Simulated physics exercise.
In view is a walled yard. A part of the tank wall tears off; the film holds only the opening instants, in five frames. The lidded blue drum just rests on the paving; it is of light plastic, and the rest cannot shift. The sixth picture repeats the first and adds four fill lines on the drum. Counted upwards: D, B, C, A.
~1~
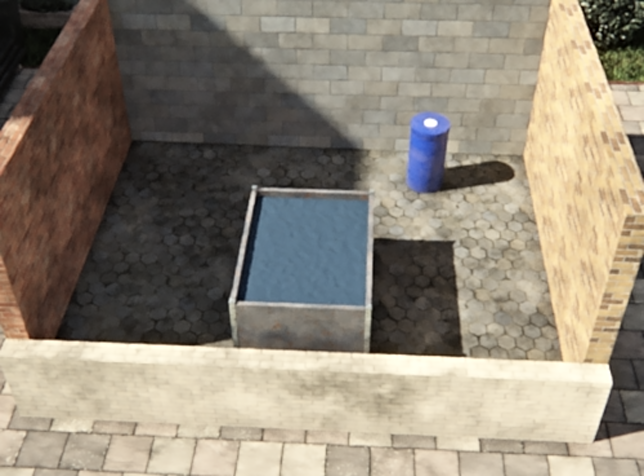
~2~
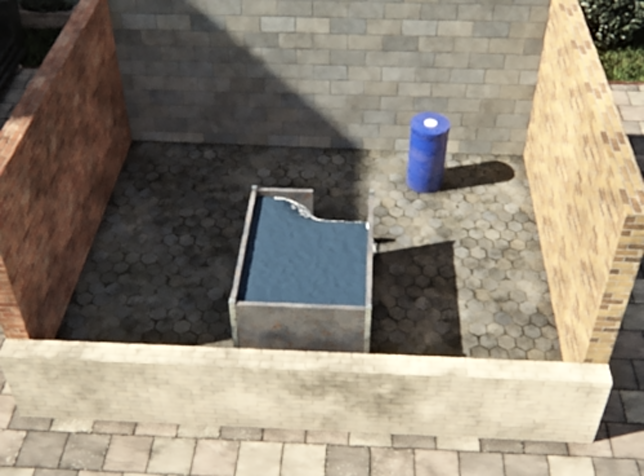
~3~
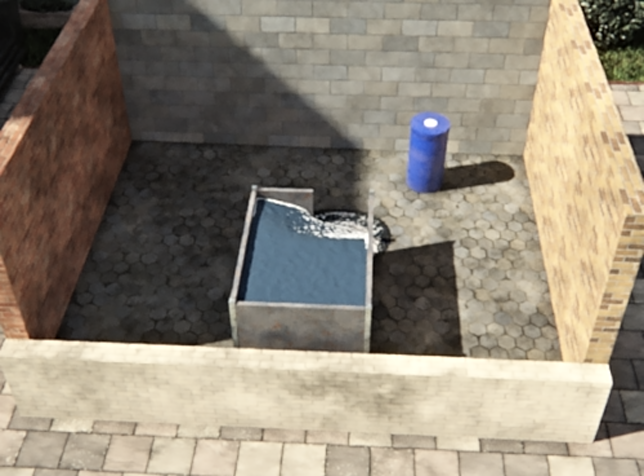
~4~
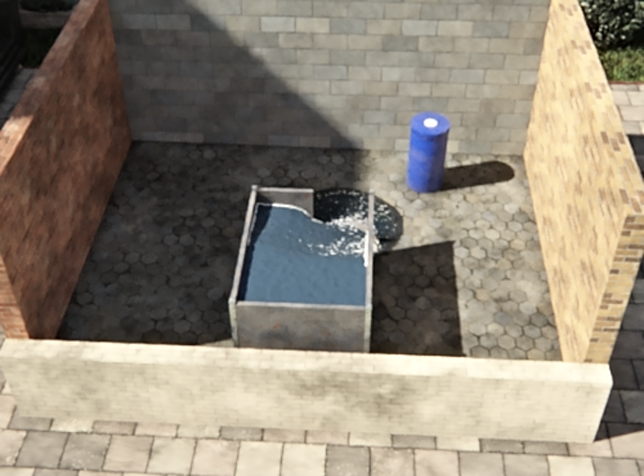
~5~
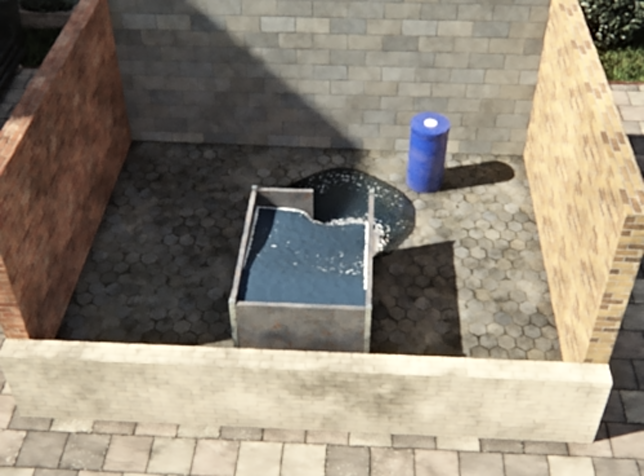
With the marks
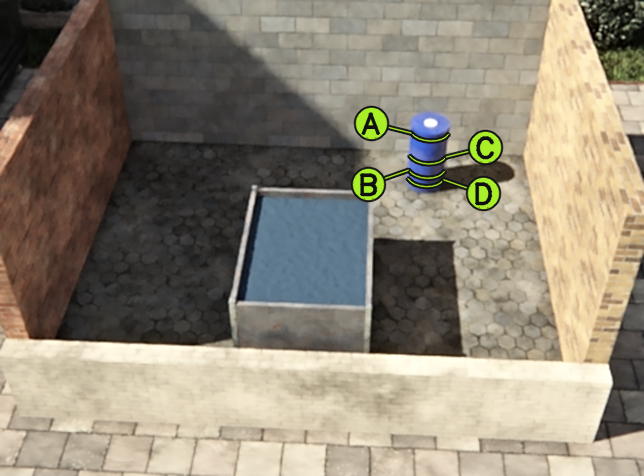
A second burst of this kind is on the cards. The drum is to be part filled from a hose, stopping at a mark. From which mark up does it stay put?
Choose C.
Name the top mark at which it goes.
It is B.
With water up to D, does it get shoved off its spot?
Yes, that goes wrong.
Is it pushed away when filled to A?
No, that is safe.
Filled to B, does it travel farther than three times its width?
No, less.
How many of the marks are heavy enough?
Two of them.
On the marked copy, A at (430, 141); B at (426, 178); C at (428, 163); D at (426, 186); from the bottom up D, B, C, A.
Choosing A, it does not move.
Choosing B, it is pushed about twice its own width away.
Choosing C, it does not move.
Choosing D, it is pushed about 6 times its own width away.
